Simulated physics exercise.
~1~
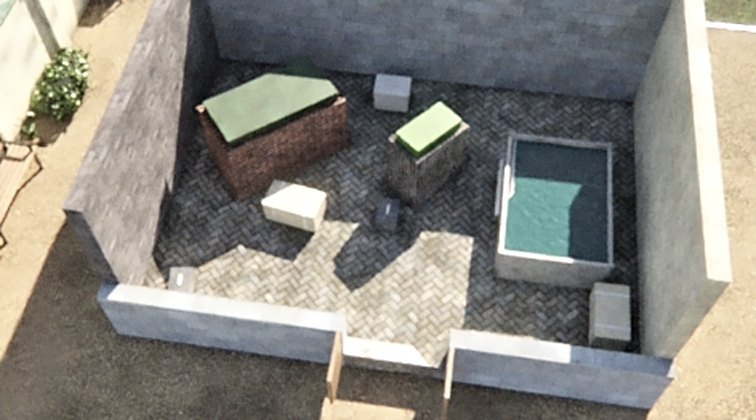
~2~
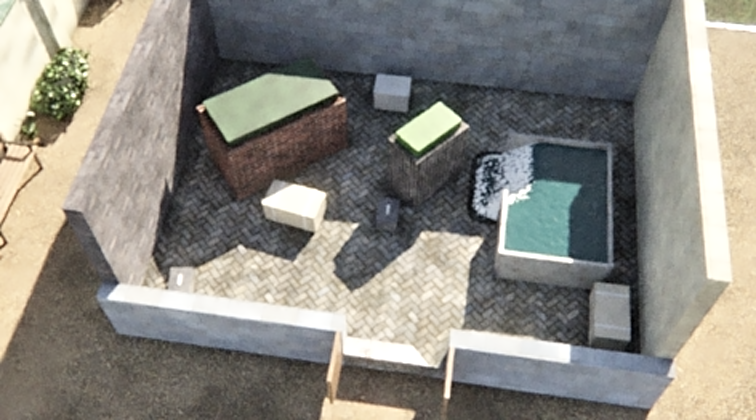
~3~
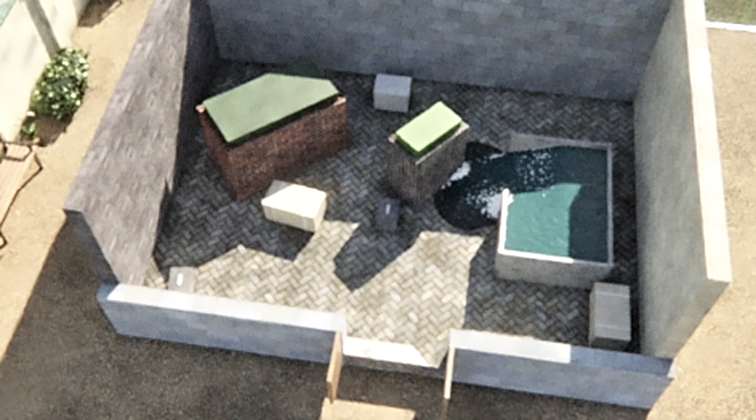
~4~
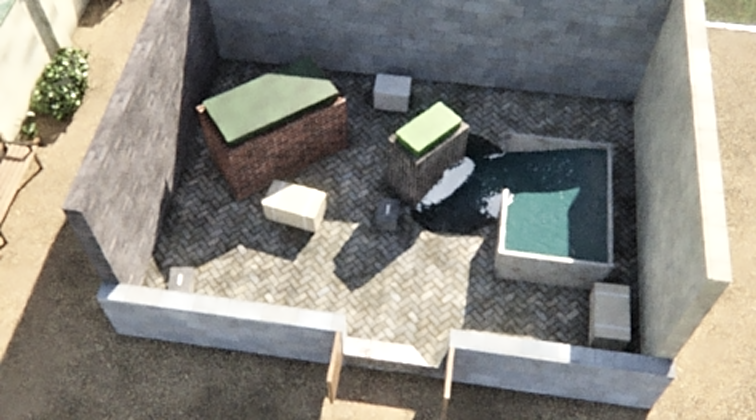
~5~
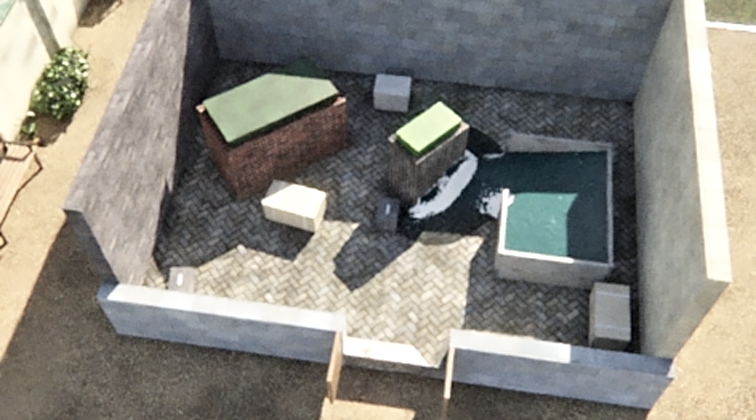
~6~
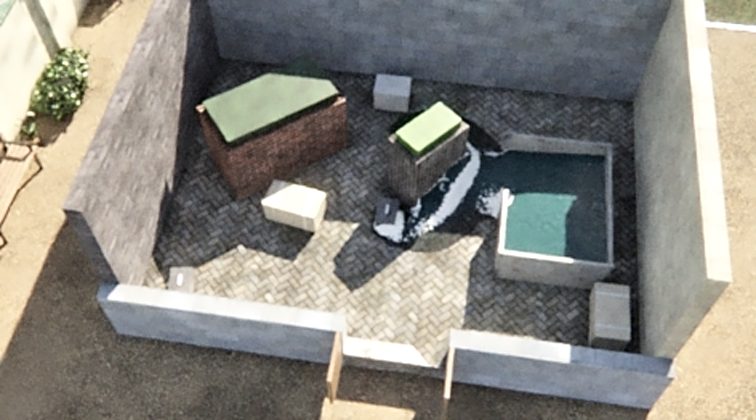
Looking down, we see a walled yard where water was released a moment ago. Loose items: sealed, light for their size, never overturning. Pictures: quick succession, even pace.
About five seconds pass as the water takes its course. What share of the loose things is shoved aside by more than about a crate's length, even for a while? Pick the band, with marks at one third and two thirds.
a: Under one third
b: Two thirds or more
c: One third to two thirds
One third to two thirds (c).
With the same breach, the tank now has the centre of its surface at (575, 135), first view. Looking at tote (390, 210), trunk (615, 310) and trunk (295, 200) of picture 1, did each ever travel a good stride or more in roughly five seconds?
Item one not displaced far, item two not displaced far, item three not displaced far.
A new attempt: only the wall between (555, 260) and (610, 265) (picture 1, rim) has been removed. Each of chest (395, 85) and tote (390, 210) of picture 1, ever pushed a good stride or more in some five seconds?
In the order given: Stayed within that, travelled that far.
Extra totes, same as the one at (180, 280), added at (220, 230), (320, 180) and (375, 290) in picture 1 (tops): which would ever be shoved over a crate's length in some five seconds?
One by one: Hardly budges; hardly budges; knocked well away.
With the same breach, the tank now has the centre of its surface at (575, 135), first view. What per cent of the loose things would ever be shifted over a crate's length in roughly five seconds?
I make it 40 per cent.
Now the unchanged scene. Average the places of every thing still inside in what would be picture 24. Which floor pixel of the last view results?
The remaining things centre around (323, 214).
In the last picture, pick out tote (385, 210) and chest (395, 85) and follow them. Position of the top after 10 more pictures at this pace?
Near (352, 199) and (314, 68).
A moment on, 0 of 5 are well off their spots; 0 afloat.
Next, 2 of 5 are well off their spots; 0 afloat.
Later, 3 of 5 are well off their spots; 2 afloat.
In the end, 3 of 5 are well off their spots, and 3 have been at some point; 1 afloat.
